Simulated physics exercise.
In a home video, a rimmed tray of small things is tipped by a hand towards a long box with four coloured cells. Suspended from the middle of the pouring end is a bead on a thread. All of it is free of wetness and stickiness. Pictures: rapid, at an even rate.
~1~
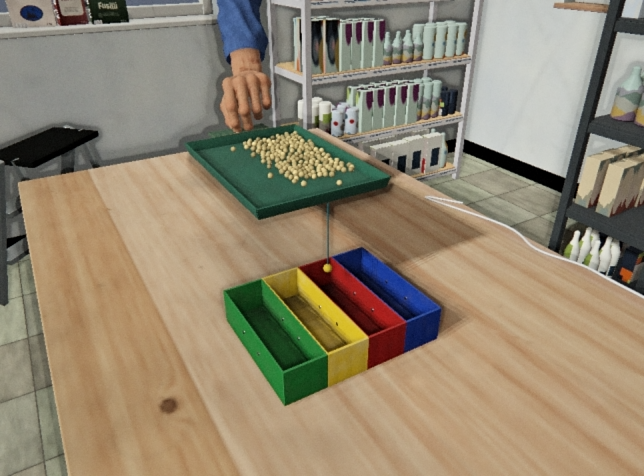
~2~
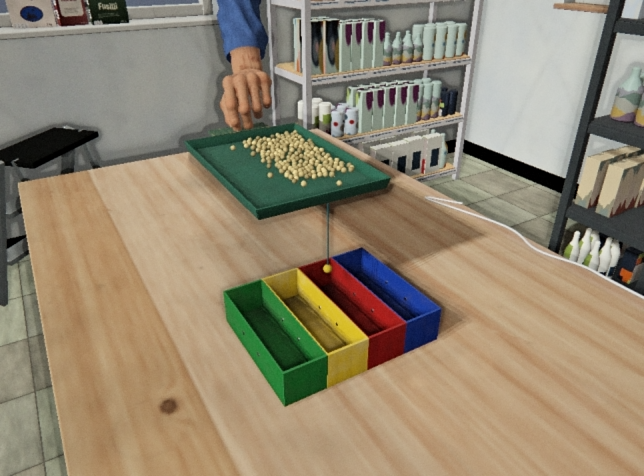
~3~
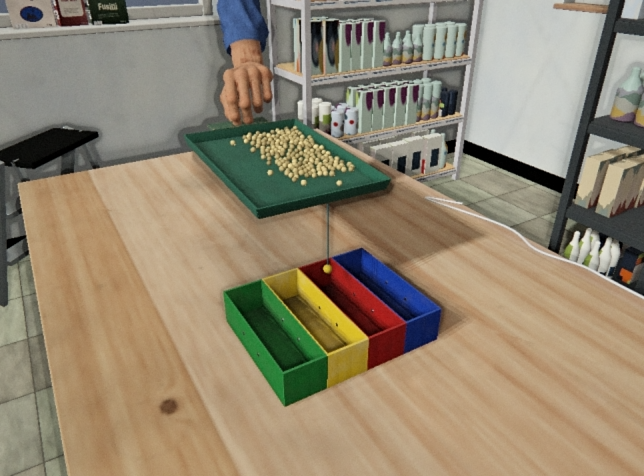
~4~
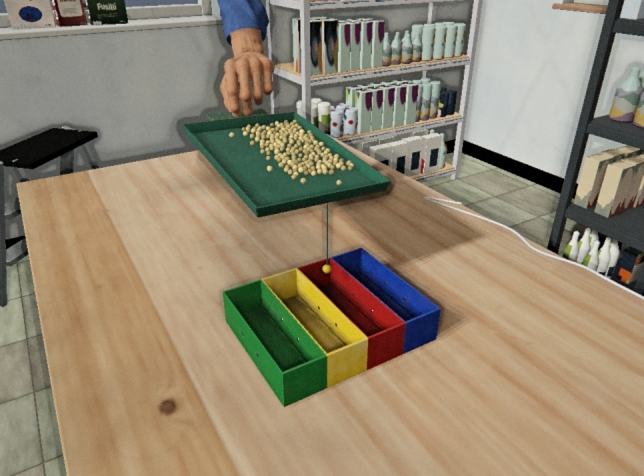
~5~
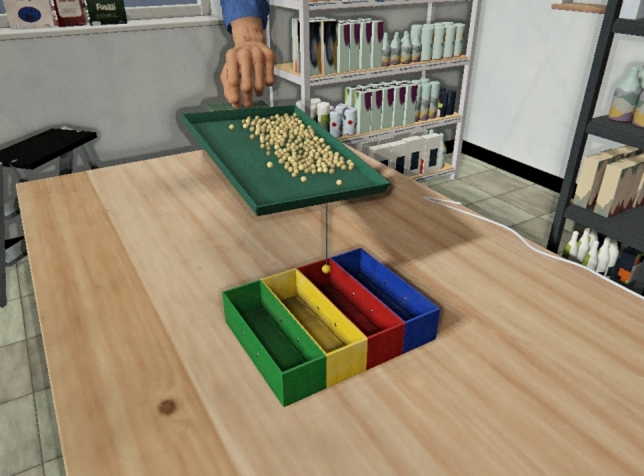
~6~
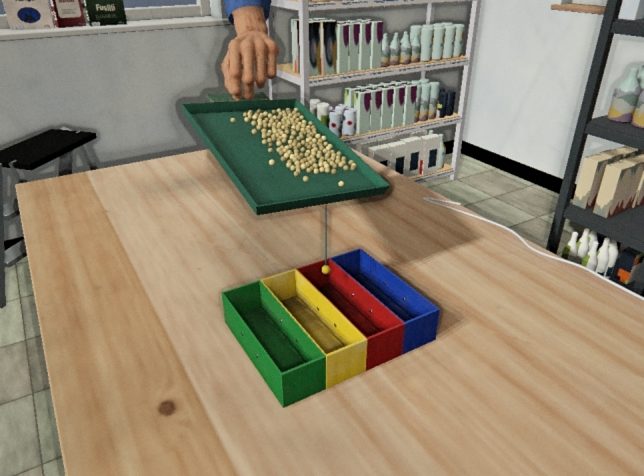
The clip shows a hand behind a green tray of small beige beans above a box with green, yellow, red and blue cells; the tray stays level at first, then its far end rises slightly, tilting it gently toward the box.
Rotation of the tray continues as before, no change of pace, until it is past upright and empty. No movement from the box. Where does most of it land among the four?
Most of it lands in the blue cell.
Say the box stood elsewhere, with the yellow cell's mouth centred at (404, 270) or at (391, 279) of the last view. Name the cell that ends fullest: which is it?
The answer is that yellow cell for the first try and that yellow cell for the second.
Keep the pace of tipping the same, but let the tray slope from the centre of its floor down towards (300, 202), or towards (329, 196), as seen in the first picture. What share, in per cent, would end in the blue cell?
In turn, 0 percent and then 40 percent.
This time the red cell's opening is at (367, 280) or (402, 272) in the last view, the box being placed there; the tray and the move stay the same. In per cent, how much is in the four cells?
Estimates in order: 100 percent, 100 percent.
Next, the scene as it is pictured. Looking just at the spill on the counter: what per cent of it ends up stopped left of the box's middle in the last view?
That would be roughly 0 per cent.
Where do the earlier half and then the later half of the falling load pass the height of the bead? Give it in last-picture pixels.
First part (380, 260), rest (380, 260).
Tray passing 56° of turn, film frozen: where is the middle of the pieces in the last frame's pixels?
The load is centred about (358, 180).
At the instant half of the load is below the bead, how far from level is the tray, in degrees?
The angle is roughly 90° at that point.
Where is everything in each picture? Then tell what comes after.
The first frame shows corners of the pouring end near (258, 208) and (387, 176), level; middle of the load near (297, 154), soya beans; bead on its thread near (328, 268); green cell near (306, 377); yellow cell near (348, 359); red cell near (386, 342); blue cell near (422, 327).
The second frame shows corners of the pouring end near (258, 208) and (387, 177), level; middle of the load near (297, 154).
The third frame shows corners of the pouring end near (258, 207) and (387, 178), tipped barely, lowest at the right corner; middle of the load near (297, 151).
The fourth frame shows corners of the pouring end near (258, 206) and (387, 180), tipped a little, lowest at the right corner; middle of the load near (297, 146).
The fifth frame shows corners of the pouring end near (258, 204) and (386, 182), tipped a little, lowest at the right corner; middle of the load near (297, 142).
The sixth frame shows corners of the pouring end near (259, 204) and (386, 184), tipped a little, lowest at the right corner; middle of the load near (299, 139); green cell near (304, 378); yellow cell near (346, 360); red cell near (385, 344); blue cell near (421, 328).
Shortly afterwards, tray tipped steeply; all but a few on the tray; only a few in the blue cell; only a few falling or outside the box.
Next, tray tipped right over; near a quarter on the tray; near a third in the blue cell; only a few in the red cell; near half falling or outside the box.
Some moments later, tray tipped past a quarter turn; near two thirds in the blue cell; only a few in the red cell; near a third falling or outside the box.
In the end, tray tipped past a quarter turn; near two thirds in the blue cell; only a few in the red cell; none at all in the green cell; none at all in the yellow cell; near a third outside the box.
